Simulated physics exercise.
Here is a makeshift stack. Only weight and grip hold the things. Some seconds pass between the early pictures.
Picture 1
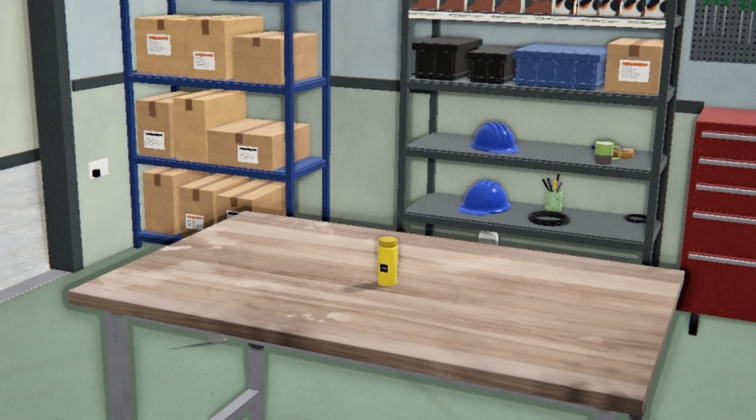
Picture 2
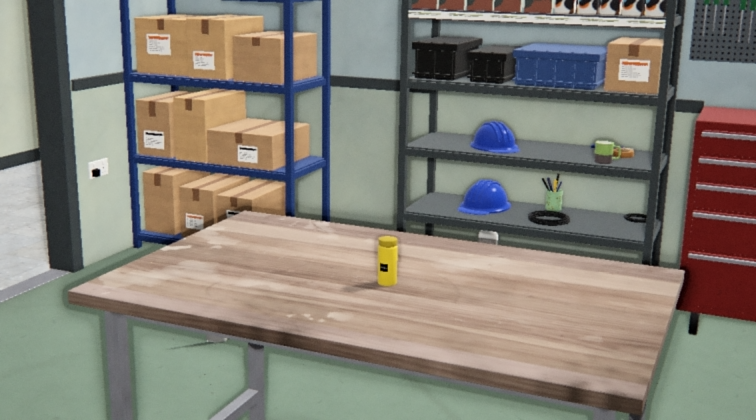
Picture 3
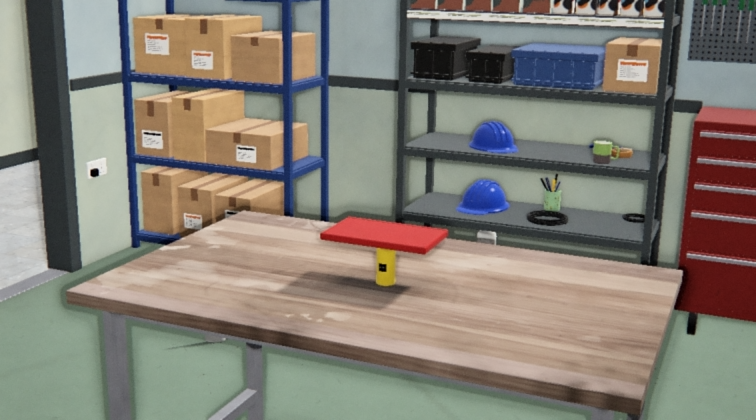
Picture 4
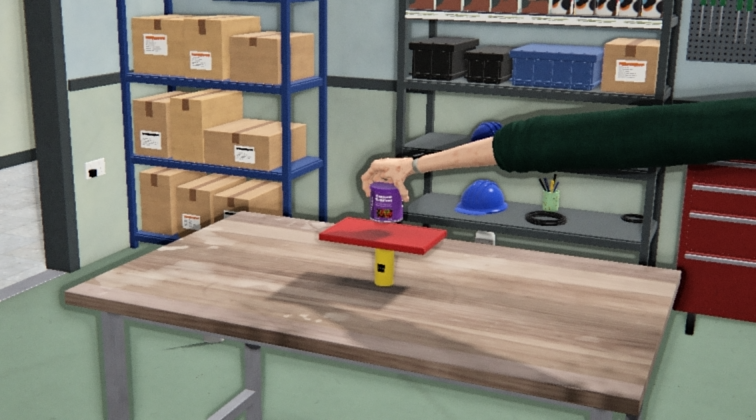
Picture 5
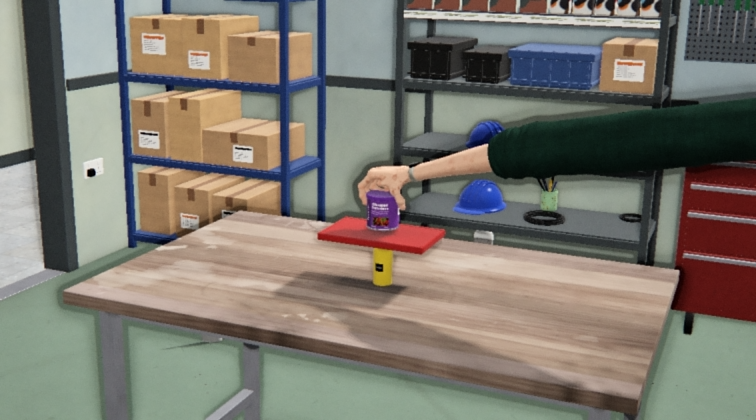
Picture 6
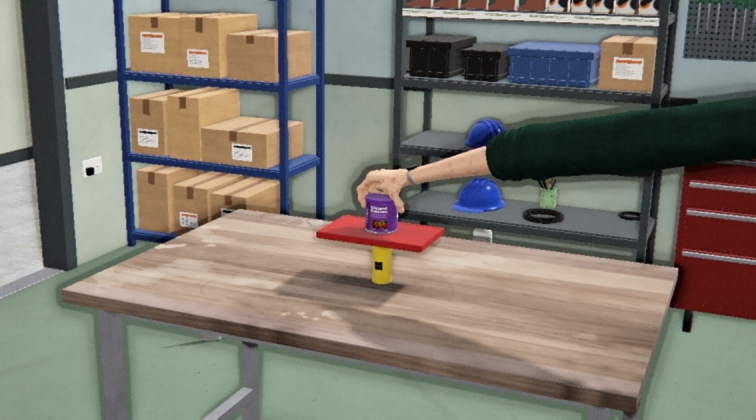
We see a yellow shaker standing on a wooden table, then a red board lying flat on top of it. A hand reaches in from the right and lowers a purple tin onto the board, keeping hold of it.
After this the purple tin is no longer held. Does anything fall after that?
Outcome: The stack keeps its balance.
Then, 0.20 s later than the last frame, all is still.
Then, 0.50 s later than the last frame, purple tin resting near (382, 214).
When it is over, all 3 as before. End places, in pixels of the last picture, purple tin near (382, 214). The stack holds.
